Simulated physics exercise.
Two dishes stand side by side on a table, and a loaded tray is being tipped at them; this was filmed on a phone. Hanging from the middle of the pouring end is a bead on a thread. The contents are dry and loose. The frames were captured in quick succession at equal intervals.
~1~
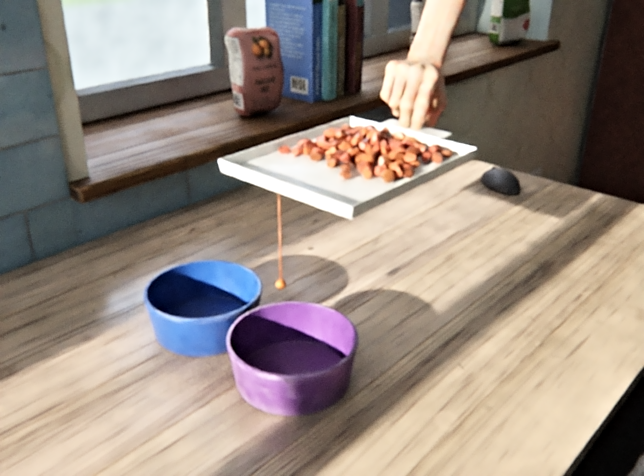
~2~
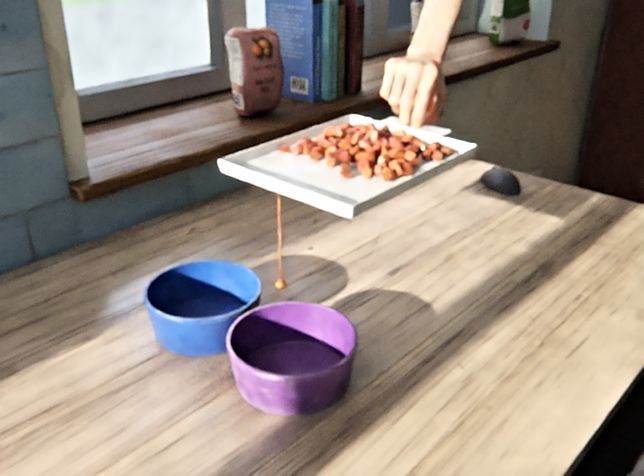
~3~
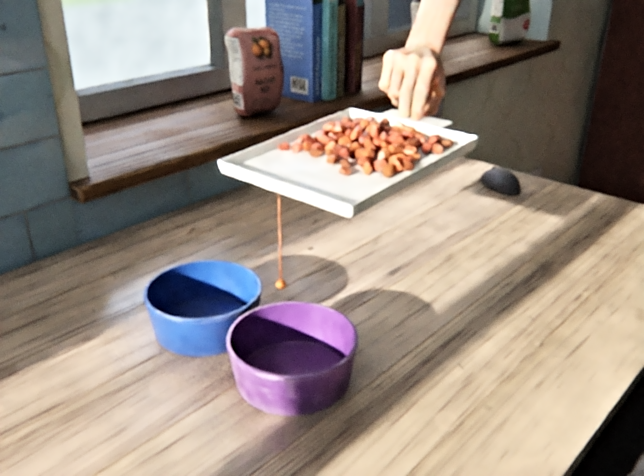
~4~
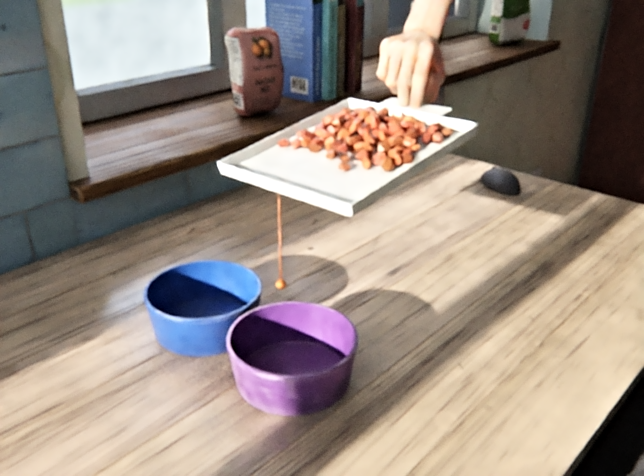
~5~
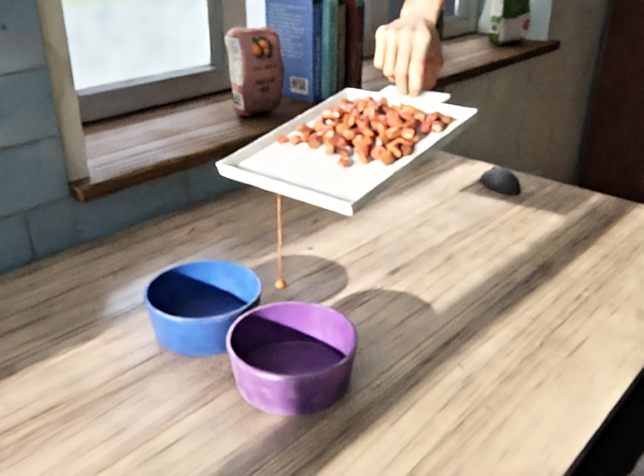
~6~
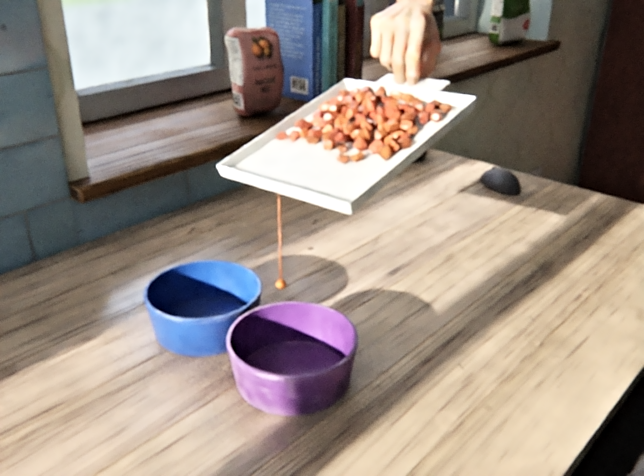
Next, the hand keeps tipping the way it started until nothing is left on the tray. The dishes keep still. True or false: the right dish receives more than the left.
False, the left dish receives more.
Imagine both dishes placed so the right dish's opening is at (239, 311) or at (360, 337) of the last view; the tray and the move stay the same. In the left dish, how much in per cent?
First position: Some 10 %; second position: Some 50 %.
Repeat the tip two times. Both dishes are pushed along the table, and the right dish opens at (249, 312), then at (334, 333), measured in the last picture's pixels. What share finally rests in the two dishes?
About 90 in a hundred, then about 80 in a hundred.
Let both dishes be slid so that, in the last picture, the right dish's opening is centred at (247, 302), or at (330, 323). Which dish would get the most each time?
The dish to the right, then the dish to the left.
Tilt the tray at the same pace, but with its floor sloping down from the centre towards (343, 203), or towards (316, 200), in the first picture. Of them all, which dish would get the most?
So: The right-standing dish on the first go, the right-standing dish on the second.
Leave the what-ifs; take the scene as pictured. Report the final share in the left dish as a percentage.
I'd put that share near 70 per cent.
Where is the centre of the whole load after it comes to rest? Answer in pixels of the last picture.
Roughly pixel (215, 326).
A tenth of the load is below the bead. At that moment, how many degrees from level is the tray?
The tilt is near 65° by then.
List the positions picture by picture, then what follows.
Corners of the pouring end at (221, 159) and (352, 205), level; middle of the load at (363, 147), bits of crushed brick; left dish at (159, 327); right dish at (247, 383); bead on its thread at (281, 284), in the first picture.
Corners of the pouring end at (221, 160) and (352, 205), level; middle of the load at (363, 146), in the second picture.
Corners of the pouring end at (221, 161) and (351, 205), tipped barely, lowest at the left corner; middle of the load at (363, 140), in the third picture.
Corners of the pouring end at (220, 162) and (350, 204), tipped a little, lowest at the left corner; middle of the load at (363, 133), in the fourth picture.
Corners of the pouring end at (220, 163) and (349, 203), tipped a little, lowest at the left corner; middle of the load at (362, 125), in the fifth picture.
Corners of the pouring end at (219, 165) and (348, 202), tipped clearly, lowest at the left corner; middle of the load at (360, 118); left dish at (159, 327); right dish at (247, 383), in the sixth picture.
Soon after the last picture, tray tipped steeply; nearly all on the tray; a small part in the left dish; a small part in the air.
A little later, tray tipped right over; about half on the tray; a small part in the right dish; about a third in the left dish; a stray few outside both; a small part in the air.
Later still, tray tipped past a quarter turn; about a quarter in the right dish; about two thirds in the left dish; a small part outside both; a stray few in the air.
At rest, tray tipped past a quarter turn; about a quarter in the right dish; about two thirds in the left dish; a small part outside both; a stray few in the air.
